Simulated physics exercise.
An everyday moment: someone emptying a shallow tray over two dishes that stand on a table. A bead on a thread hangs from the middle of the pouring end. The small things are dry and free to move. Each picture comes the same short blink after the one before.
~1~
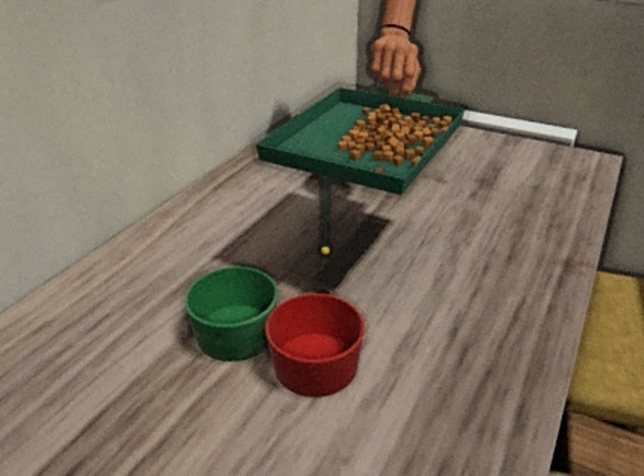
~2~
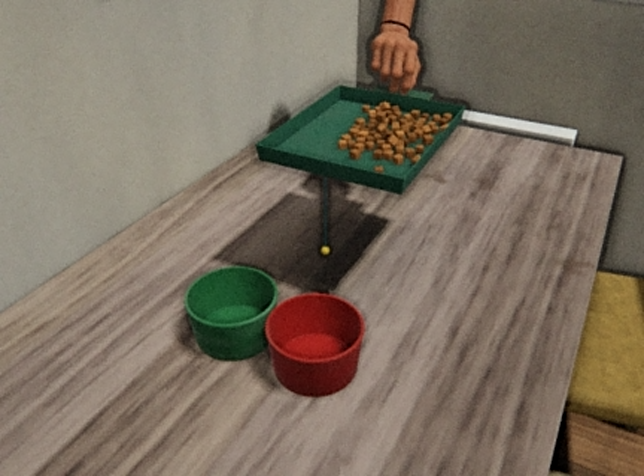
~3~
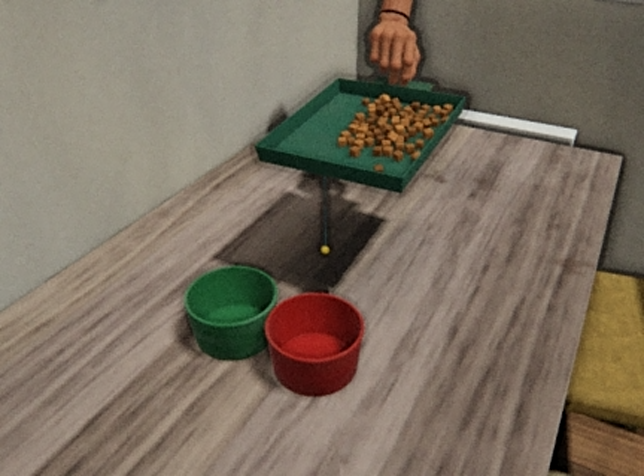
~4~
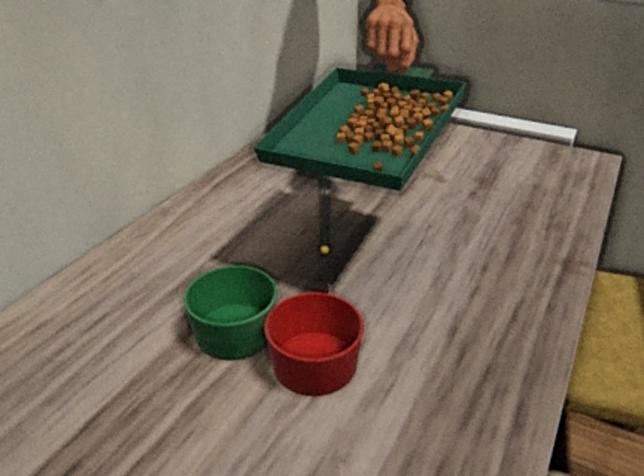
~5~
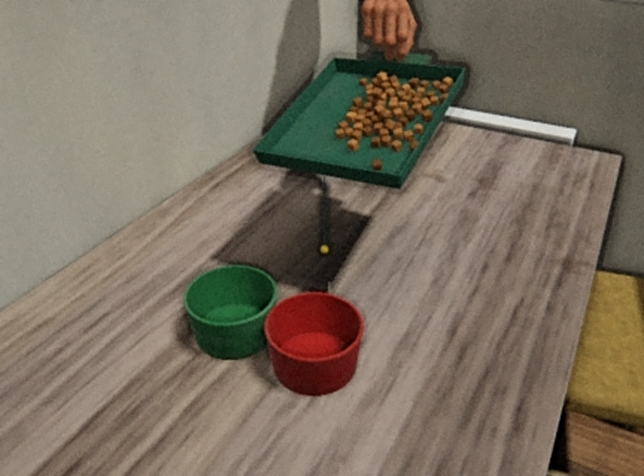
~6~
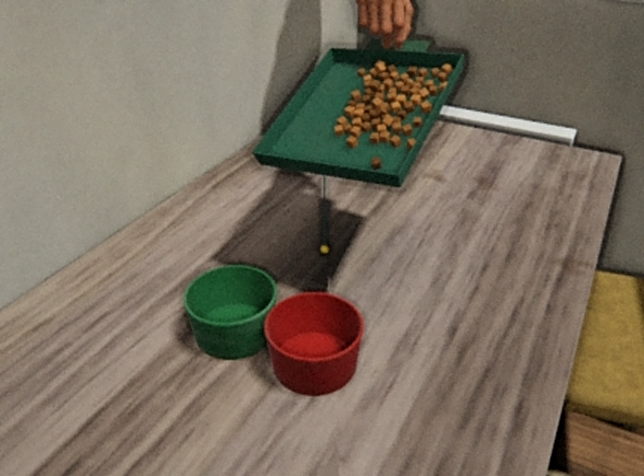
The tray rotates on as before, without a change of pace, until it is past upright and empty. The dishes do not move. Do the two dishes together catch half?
In the dishes lies under half of it.
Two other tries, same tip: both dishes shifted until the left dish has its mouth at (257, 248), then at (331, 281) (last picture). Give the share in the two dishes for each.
In turn 70 and 30 in a hundred.
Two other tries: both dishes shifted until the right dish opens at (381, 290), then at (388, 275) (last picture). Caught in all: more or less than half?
The first try: The smaller part. The second: Not half.
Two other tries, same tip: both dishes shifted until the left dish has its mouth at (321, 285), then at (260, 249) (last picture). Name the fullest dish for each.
One: The left one. Two: The left-hand dish.
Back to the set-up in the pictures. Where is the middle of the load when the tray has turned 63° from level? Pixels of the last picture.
Around (314, 144).
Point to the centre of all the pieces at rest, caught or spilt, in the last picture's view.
At about (263, 304).
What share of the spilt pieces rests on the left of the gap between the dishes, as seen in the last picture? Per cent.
Roughly 50 in a hundred.
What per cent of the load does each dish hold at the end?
Left dish near 20 in a hundred; right dish near 10.
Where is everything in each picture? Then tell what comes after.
Corners of the pouring end near (259, 144) and (402, 177), level; middle of the load near (395, 131), brown sugar cubes; left dish near (206, 338); right dish near (291, 373); bead on its thread near (325, 251), in the first frame.
Corners of the pouring end near (259, 144) and (402, 177), level; middle of the load near (396, 129), in the second frame.
Corners of the pouring end near (258, 145) and (401, 176), tipped barely, lowest at the left corner; middle of the load near (395, 123), in the third frame.
Corners of the pouring end near (257, 147) and (400, 174), tipped a little, lowest at the left corner; middle of the load near (395, 115), in the fourth frame.
Corners of the pouring end near (256, 149) and (398, 173), tipped a little, lowest at the left corner; middle of the load near (394, 106), in the fifth frame.
Corners of the pouring end near (255, 151) and (397, 173), tipped clearly, lowest at the left corner; middle of the load near (392, 98); left dish near (205, 336); right dish near (290, 371), in the sixth frame.
Shortly afterwards, tray tipped steeply; the whole lot on the tray.
Next, tray tipped past a quarter turn; the whole lot on the tray.
Some moments later, tray tipped past a quarter turn; a little in the right dish; near a quarter in the left dish; near two thirds outside both.
In the end, tray tipped past a quarter turn; a little in the right dish; near a quarter in the left dish; near two thirds outside both.
